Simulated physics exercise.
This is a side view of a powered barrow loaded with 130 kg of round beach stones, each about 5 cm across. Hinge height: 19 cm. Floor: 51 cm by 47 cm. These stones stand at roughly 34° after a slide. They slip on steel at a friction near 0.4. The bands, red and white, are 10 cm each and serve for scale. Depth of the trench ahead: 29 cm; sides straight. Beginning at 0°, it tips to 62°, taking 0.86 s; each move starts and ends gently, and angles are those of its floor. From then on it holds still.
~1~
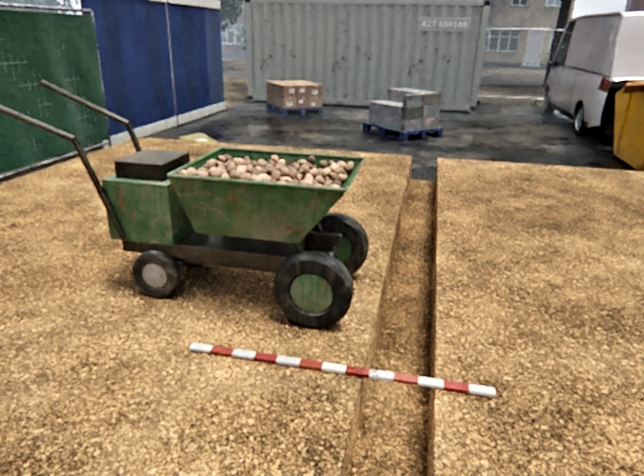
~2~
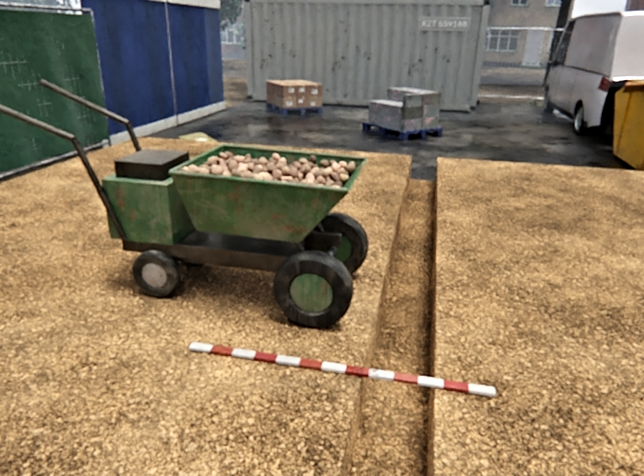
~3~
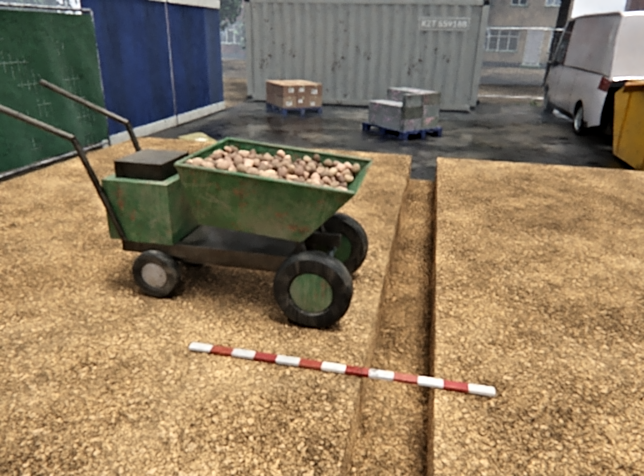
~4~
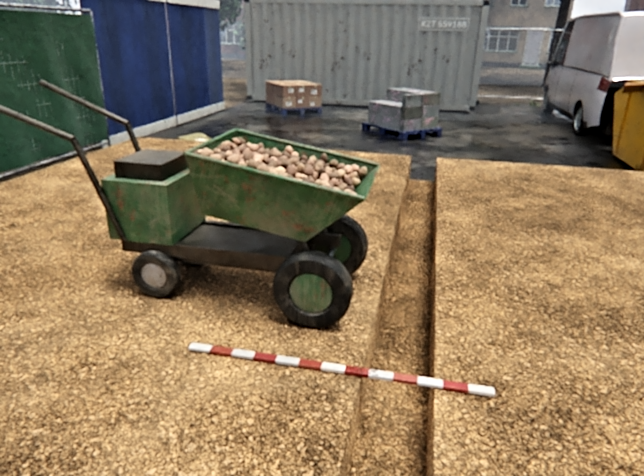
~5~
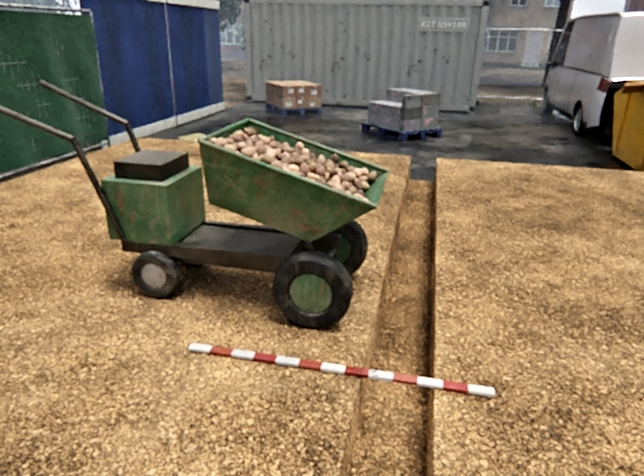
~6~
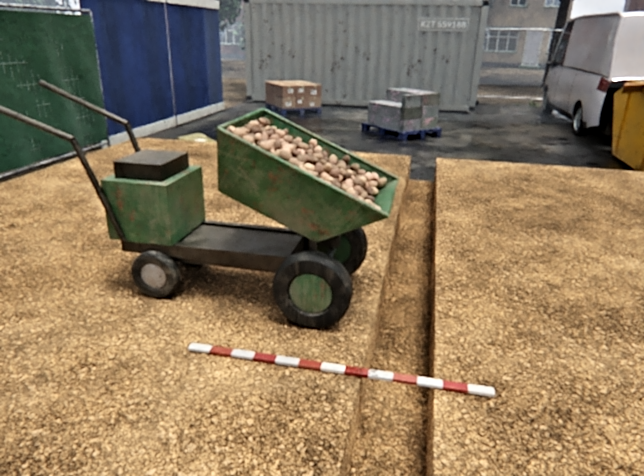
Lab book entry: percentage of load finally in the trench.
Approx. 26 percent.
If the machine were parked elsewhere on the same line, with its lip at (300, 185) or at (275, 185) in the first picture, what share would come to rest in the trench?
Roughly 65 percent for the first, and 80 percent for the second.
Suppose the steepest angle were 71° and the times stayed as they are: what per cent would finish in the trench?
It would be near 15 per cent.
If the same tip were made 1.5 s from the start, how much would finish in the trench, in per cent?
Then roughly 30 percent.
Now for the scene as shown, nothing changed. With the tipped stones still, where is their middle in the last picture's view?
Middle at around (477, 314), I'd say.
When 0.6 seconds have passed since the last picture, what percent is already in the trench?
By that point it's something like 0 in a hundred.
Then, 0.3 s after the last picture the floor is at 52°, 100 % in the tray; the foremost stones are at (412, 232).
Then, 0.6 s after the last picture the floor is at 62°, 76 % in the tray, 2 % in the trench, 22 % past the trench; the foremost stones are at (494, 282).
Then, 0.9 s after the last picture the floor is at 62°, 35 % in the tray, 2 % in the trench, 63 % past the trench; the foremost stones are at (640, 345).
Then, 2.9 s after the last picture the floor is at 62°, 1 % in the tray, 26 % in the trench, 74 % past the trench; the foremost stones are past the picture's edge.
